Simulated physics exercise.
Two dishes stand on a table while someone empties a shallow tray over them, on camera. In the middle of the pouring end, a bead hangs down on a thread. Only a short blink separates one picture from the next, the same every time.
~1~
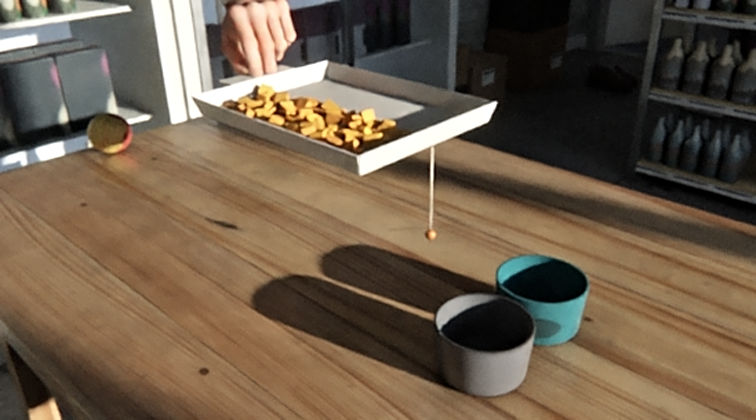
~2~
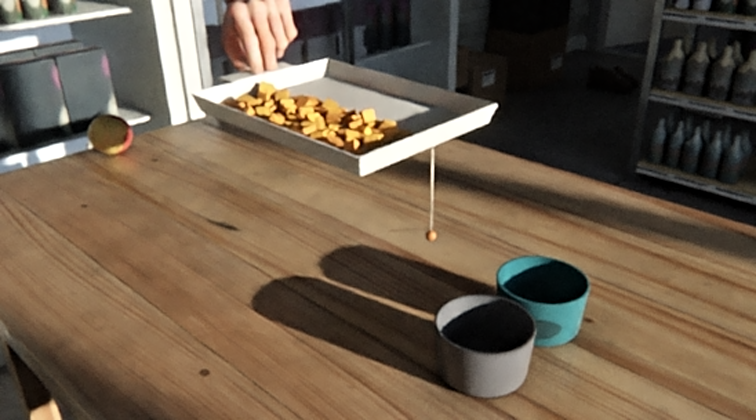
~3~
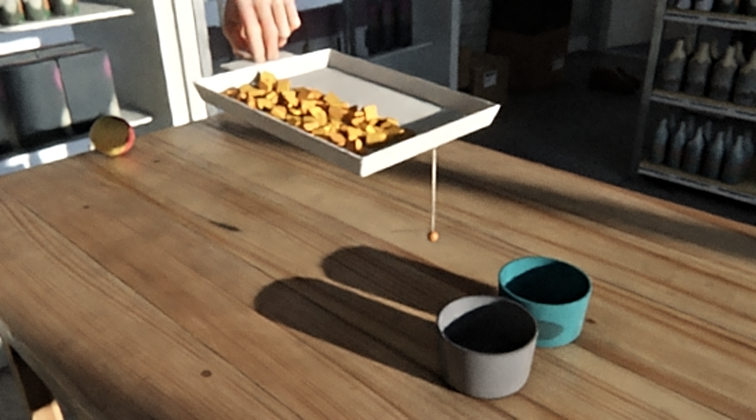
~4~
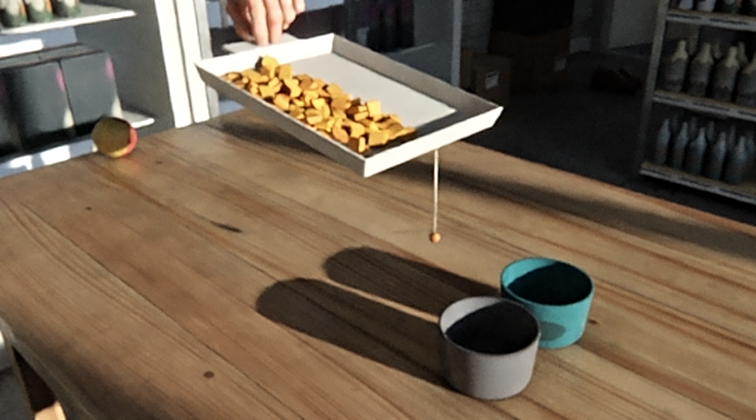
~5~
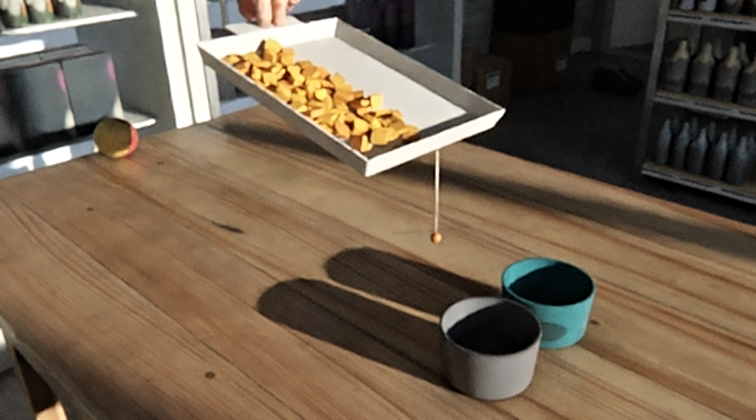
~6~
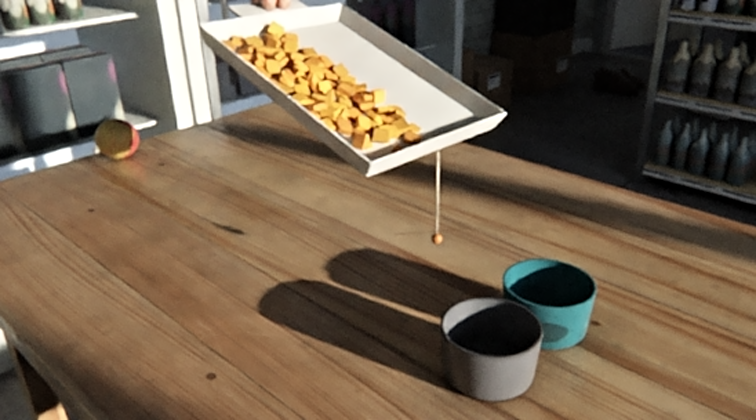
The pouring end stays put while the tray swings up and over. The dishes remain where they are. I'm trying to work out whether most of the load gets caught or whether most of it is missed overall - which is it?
Most of it gets missed.
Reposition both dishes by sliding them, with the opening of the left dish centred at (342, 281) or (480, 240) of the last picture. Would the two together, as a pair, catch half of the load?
Result, first setup: A minority share; second setup: A minority share.
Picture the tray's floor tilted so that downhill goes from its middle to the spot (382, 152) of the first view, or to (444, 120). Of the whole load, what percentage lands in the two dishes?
I'd put it at some 0 % and then some 0 %.
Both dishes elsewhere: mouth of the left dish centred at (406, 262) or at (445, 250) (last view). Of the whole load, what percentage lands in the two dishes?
First try: Roughly 0 per cent; second try: Roughly 20 per cent.
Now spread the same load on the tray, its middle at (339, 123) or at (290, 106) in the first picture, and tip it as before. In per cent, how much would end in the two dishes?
Estimate: 10 % first, 10 % second.
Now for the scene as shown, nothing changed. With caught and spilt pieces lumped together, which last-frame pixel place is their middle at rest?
I'd say the middle ends up at about (470, 311).
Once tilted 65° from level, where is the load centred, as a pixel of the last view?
Load centre: Approx. (429, 135).
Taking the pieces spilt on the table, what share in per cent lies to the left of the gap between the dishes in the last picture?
I make it about 90 percent or so.
Just after the last frame, tray tipped steeply; almost all on the tray; about a tenth in the air.
A moment on, tray tipped past a quarter turn; roughly a third on the tray; just a few in the left dish; about a tenth in the right dish; roughly a third outside both; roughly a quarter in the air.
Further on, tray tipped past a quarter turn; just a few in the left dish; about a tenth in the right dish; almost all outside both.
When it is over, tray tipped past a quarter turn; just a few in the left dish; about a tenth in the right dish; almost all outside both.
